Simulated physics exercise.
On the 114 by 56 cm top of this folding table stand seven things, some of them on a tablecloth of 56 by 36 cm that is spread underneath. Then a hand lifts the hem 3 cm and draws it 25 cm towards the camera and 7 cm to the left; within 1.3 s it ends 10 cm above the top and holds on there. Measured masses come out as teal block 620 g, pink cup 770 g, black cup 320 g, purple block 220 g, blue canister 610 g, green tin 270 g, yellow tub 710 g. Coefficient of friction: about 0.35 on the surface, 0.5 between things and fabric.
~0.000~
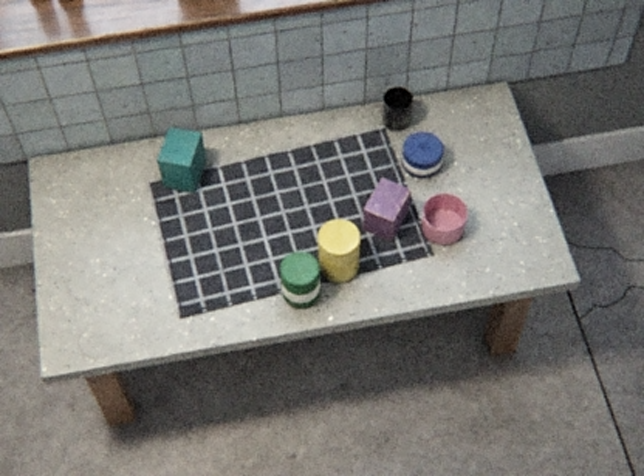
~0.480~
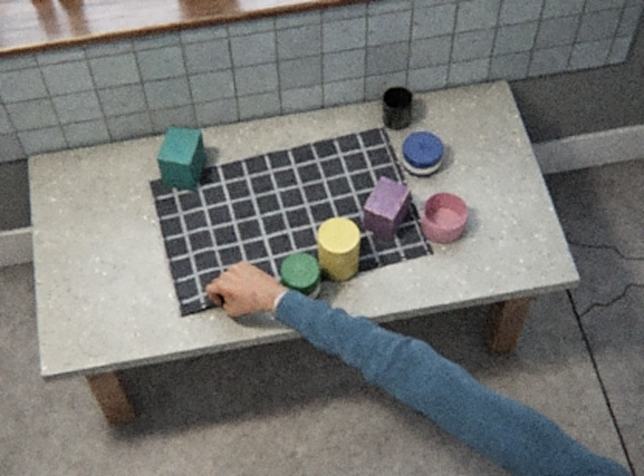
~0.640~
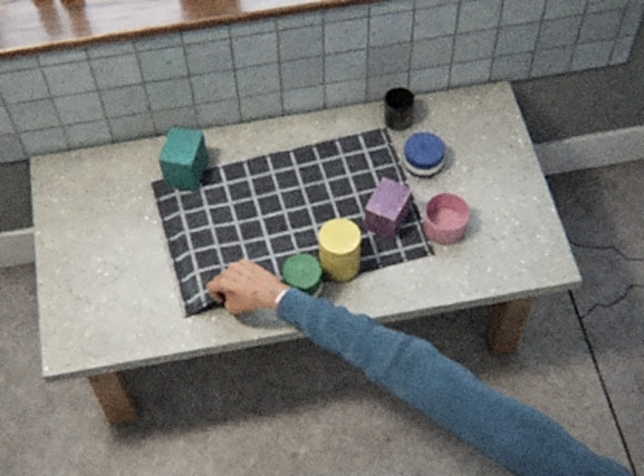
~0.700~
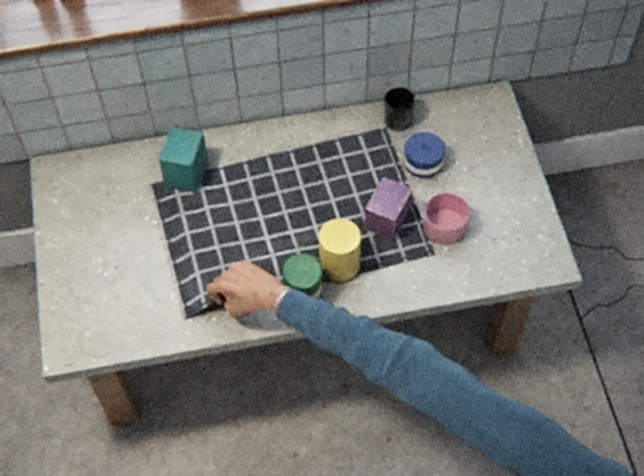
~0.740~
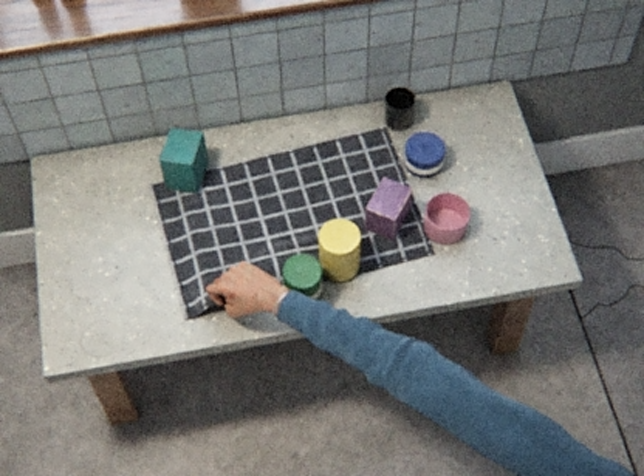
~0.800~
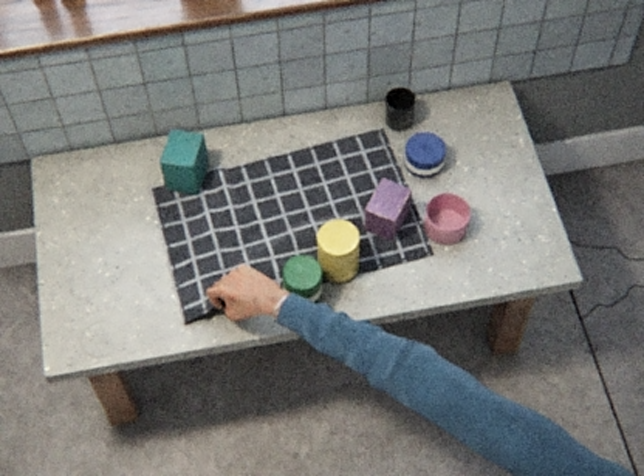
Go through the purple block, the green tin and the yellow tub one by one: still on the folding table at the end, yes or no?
Purple block - yes; green tin - no; yellow tub - no.
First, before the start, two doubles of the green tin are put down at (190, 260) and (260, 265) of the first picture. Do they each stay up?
Going through them in turn, one leaves the top and then one leaves the top.
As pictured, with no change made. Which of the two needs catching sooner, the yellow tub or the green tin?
Green.
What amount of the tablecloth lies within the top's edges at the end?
Some 70 per cent of it.
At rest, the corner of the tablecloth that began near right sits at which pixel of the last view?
That corner settles near pixel (356, 294) in the last view.
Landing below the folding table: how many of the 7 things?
Tally: 2.
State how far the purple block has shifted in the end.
I'd say around 25 cm for the purple block.
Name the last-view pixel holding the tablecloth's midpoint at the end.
Centre in the last view: Approx. (208, 321).
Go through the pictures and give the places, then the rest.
The first frame shows shows, purple block (388, 199); green tin (300, 268); yellow tub (339, 237); tablecloth corners (179, 319) (147, 182) (434, 255).
The second frame shows shows, green tin (300, 268); tablecloth corners (147, 180) (433, 253); grip (221, 303).
The third frame shows shows, tablecloth corners (149, 181) (435, 254); grip (222, 300).
The fourth frame shows shows, tablecloth corners (149, 183) (435, 254); grip (222, 302).
The fifth frame shows shows, tablecloth corners (150, 184) (435, 254); grip (223, 303).
The sixth frame shows shows, purple block (389, 199); green tin (302, 271); yellow tub (338, 237); tablecloth corners (149, 188) (434, 255); grip (222, 306).
After 1.1 s, 100 % of the tablecloth is still over the top; purple block 5 cm off its start, yellow tub 5 cm off its start, green tin 4 cm off its start.
After 1.4 s, 90 % of the tablecloth is still over the top; purple block 13 cm off its start, yellow tub 12 cm off its start, green tin 10 cm off its start.
After 1.6 s, 80 % of the tablecloth is still over the top; green tin over the edge, purple block 20 cm off its start at (308, 239), yellow tub 18 cm off its start at (280, 296).
After 1.9 s, 75 % of the tablecloth is still over the top; green tin over the edge, purple block 24 cm off its start, yellow tub 24 cm off its start.
After 3.5 s, 70 % of the tablecloth is still over the top; yellow tub over the edge, green tin over the edge, purple block 25 cm off its start at (295, 262), teal block 1 cm off its start at (182, 151).
